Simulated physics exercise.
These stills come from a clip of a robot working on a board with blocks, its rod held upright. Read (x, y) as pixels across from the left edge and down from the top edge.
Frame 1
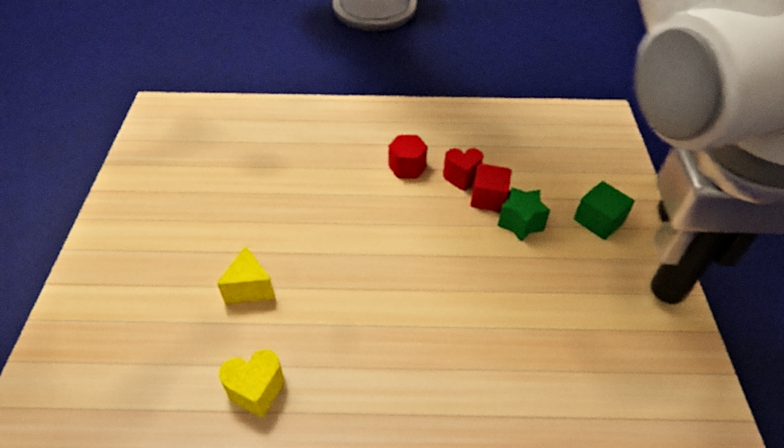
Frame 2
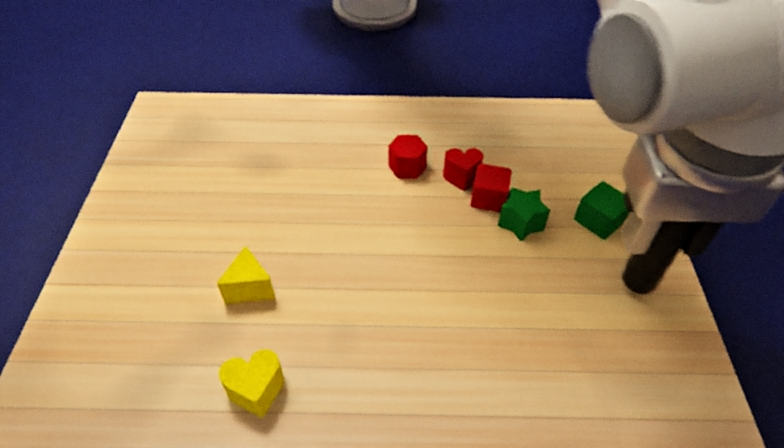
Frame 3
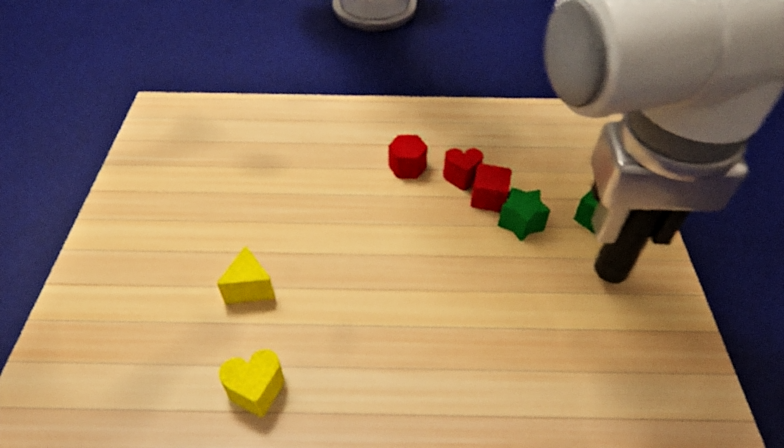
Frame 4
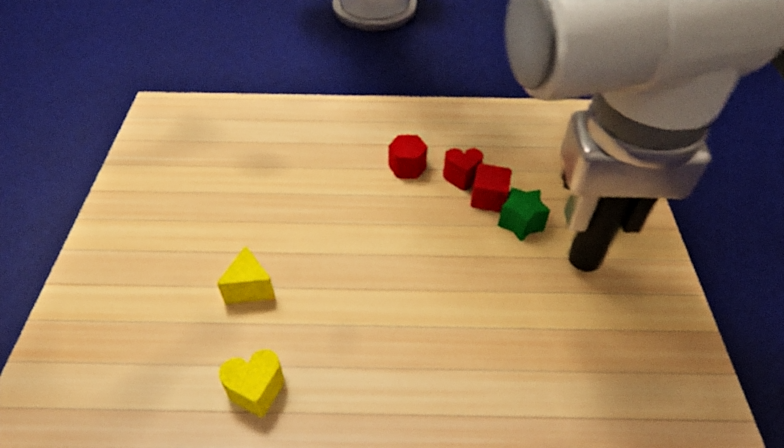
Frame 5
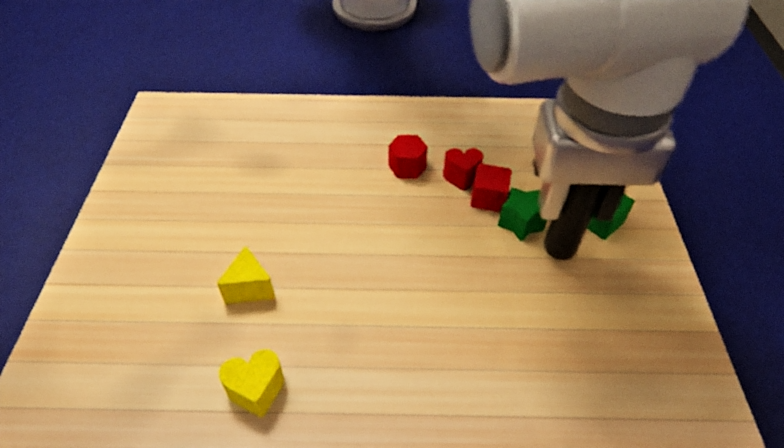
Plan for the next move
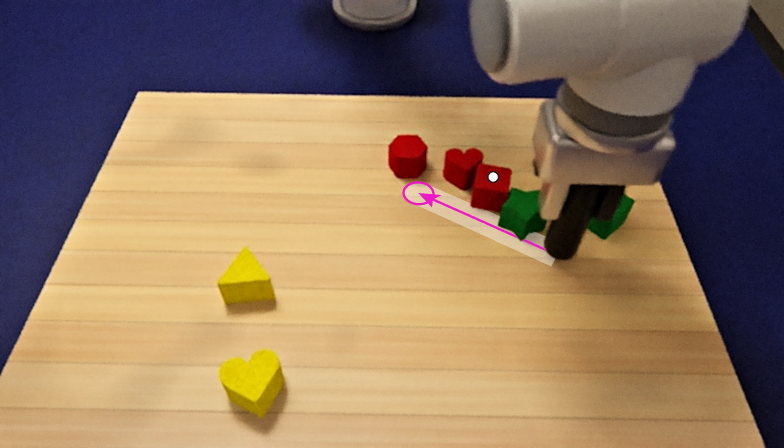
A robot arm moved its dark rod leftward across the right side of a wooden board, passing in front of a green cube and nearing a green star, while the red, green and yellow blocks stayed still.
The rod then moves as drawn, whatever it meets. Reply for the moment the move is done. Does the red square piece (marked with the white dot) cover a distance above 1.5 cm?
It seems so.
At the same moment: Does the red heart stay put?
Answer: No.
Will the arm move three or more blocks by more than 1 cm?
I'd say yes.
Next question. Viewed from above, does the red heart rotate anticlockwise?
My answer is yes.
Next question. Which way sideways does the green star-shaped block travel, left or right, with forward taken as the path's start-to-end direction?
Facing from start to end, it shifts right.
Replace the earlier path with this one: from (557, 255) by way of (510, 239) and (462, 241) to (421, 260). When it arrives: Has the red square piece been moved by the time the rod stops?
The answer is yes.
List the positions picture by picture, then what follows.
In the first frame, tip of the rod at (668, 291), middles of tops, red hexagonal block at (408, 146), red heart at (465, 157), red square piece at (493, 177), green star-shaped block at (526, 202).
In the second frame, rod at (638, 281), nothing pushed.
In the third frame, rod at (611, 271), nothing pushed.
In the fourth frame, rod at (584, 260), nothing pushed.
In the fifth frame, rod at (560, 248), red hexagonal block at (408, 146), red heart at (465, 157), red square piece at (493, 177), green star-shaped block at (526, 202).
The line goes from (557, 255) directly to (418, 193); the dot is on the red square piece.
What follows on the original path. One third of the way, rod at (508, 225); red heart at (456, 150), turned 25° anticlockwise; red square piece at (486, 165); green star-shaped block at (512, 188), turned 35° clockwise.
Two thirds of the way, rod at (463, 205); red heart at (454, 149), turned 35° anticlockwise; red square piece at (486, 156), turned 15° anticlockwise; green star-shaped block at (505, 183), turned 75° clockwise.
At the end, rod at (419, 186); red hexagonal block unmoved; red heart at (454, 149), turned 35° anticlockwise; red square piece at (486, 156), turned 15° anticlockwise; green star-shaped block at (505, 183), turned 75° clockwise.
